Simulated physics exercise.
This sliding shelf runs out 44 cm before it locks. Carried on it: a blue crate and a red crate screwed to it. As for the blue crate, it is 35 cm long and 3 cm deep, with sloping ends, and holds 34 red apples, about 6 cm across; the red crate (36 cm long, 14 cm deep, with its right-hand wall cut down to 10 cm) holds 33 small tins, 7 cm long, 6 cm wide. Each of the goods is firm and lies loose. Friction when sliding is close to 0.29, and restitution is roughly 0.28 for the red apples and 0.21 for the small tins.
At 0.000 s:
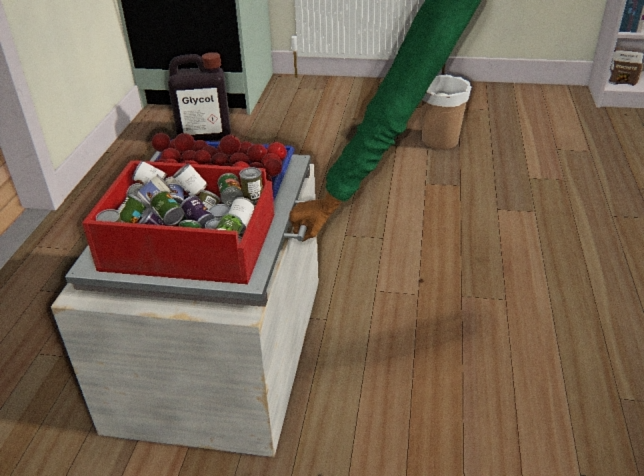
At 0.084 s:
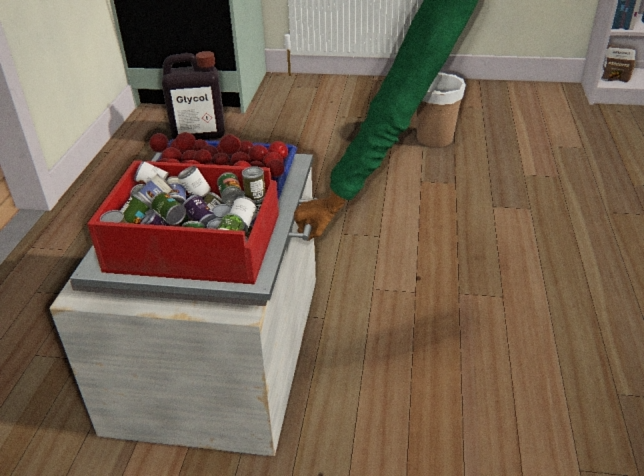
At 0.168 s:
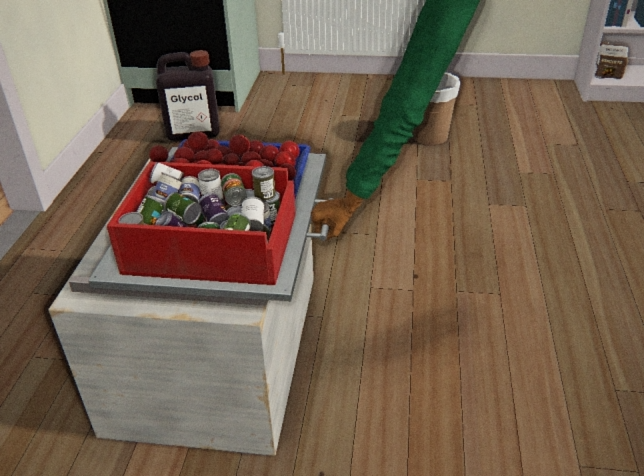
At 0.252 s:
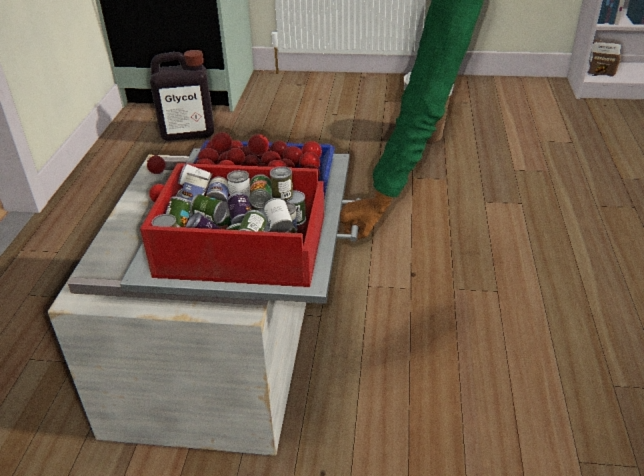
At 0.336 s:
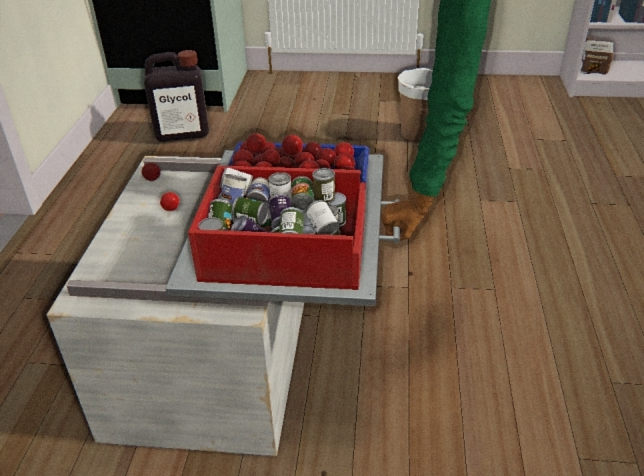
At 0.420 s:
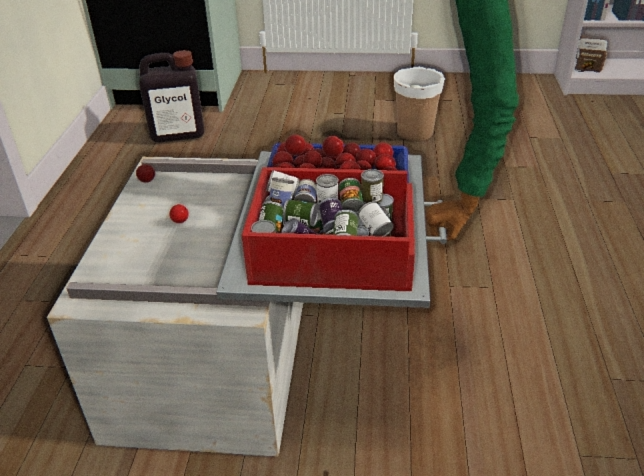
In a room with a wooden floor, a green-sleeved arm pulls a sliding shelf holding a red crate of tins and a blue crate of red apples to the right, and two apples come to lie on the surface left behind.
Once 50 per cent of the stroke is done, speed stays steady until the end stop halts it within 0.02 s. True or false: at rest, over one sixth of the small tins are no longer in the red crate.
False.
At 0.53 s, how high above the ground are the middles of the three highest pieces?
Roughly 70 cm.
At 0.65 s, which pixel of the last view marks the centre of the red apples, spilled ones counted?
Their middle is around (385, 173).
After 0.45 s, the shelf hits its stop.
After 0.53 s, 3 of 34 out of the blue crate and 0 of 33 out of the red crate.
After 0.65 s, 6 of 34 out of the blue crate and 0 of 33 out of the red crate.
After 0.87 s, 8 of 34 out of the blue crate and 1 of 33 out of the red crate.
Final count (at 1.30 s), 9 of 34 out of the blue crate and 1 of 33 out of the red crate. Asked share, 1 of 33, 3 per cent.
